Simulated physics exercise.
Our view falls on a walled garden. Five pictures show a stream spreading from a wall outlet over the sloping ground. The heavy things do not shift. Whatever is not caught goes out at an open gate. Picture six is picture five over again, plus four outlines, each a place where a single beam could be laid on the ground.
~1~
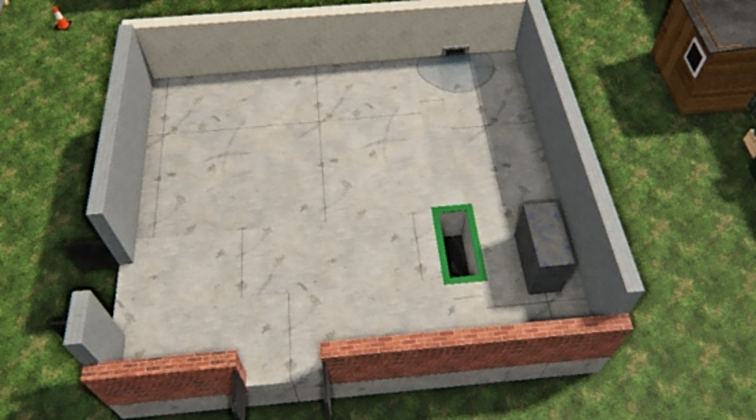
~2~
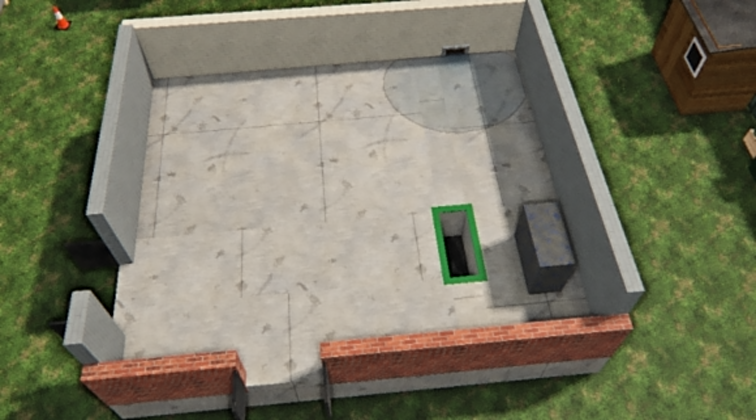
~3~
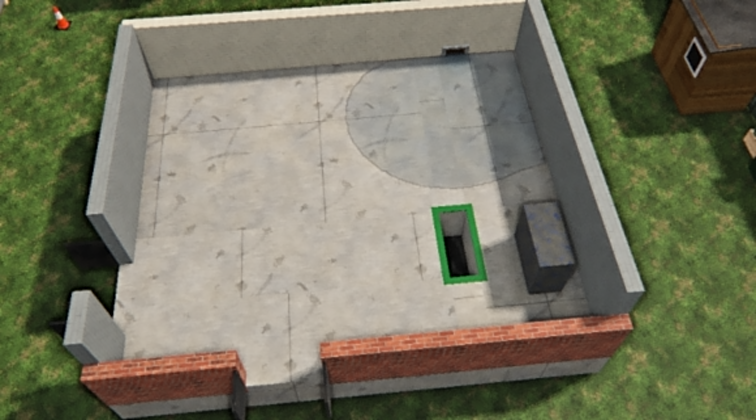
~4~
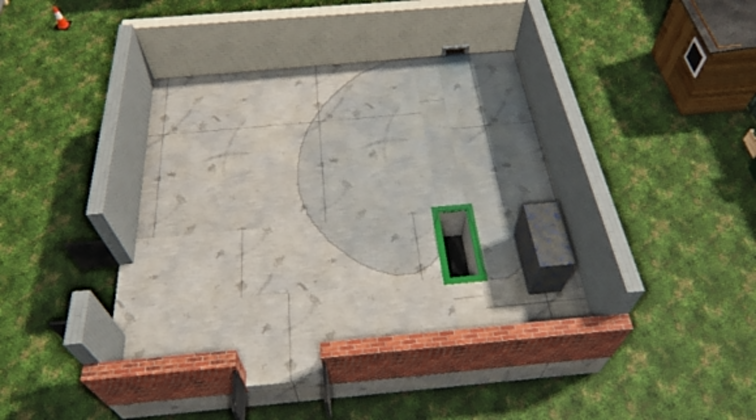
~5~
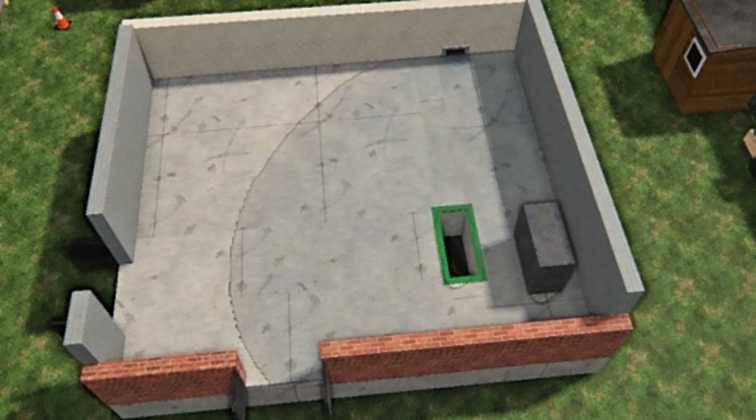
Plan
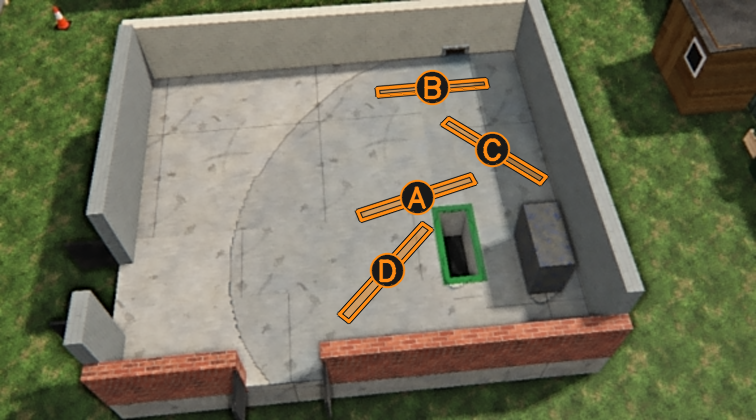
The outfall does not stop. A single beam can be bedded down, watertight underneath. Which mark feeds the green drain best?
D works best here.
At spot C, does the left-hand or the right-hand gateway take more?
The right gate.
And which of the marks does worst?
C.
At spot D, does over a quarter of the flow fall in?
Yes.
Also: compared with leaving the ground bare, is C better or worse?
Worse.
In orange, A from (359, 215) to (472, 178); B from (377, 92) to (486, 83); C from (445, 121) to (543, 180); D from (344, 317) to (426, 226).
With A, about 21 % of the stream goes into the green drain, about 78 % out by the gates.
With B, about 24 % of the stream goes into the green drain, about 76 % out by the gates.
With C, about 9 % of the stream goes into the green drain, about 90 % out by the gates.
With D, about 36 % of the stream goes into the green drain, about 63 % out by the gates.
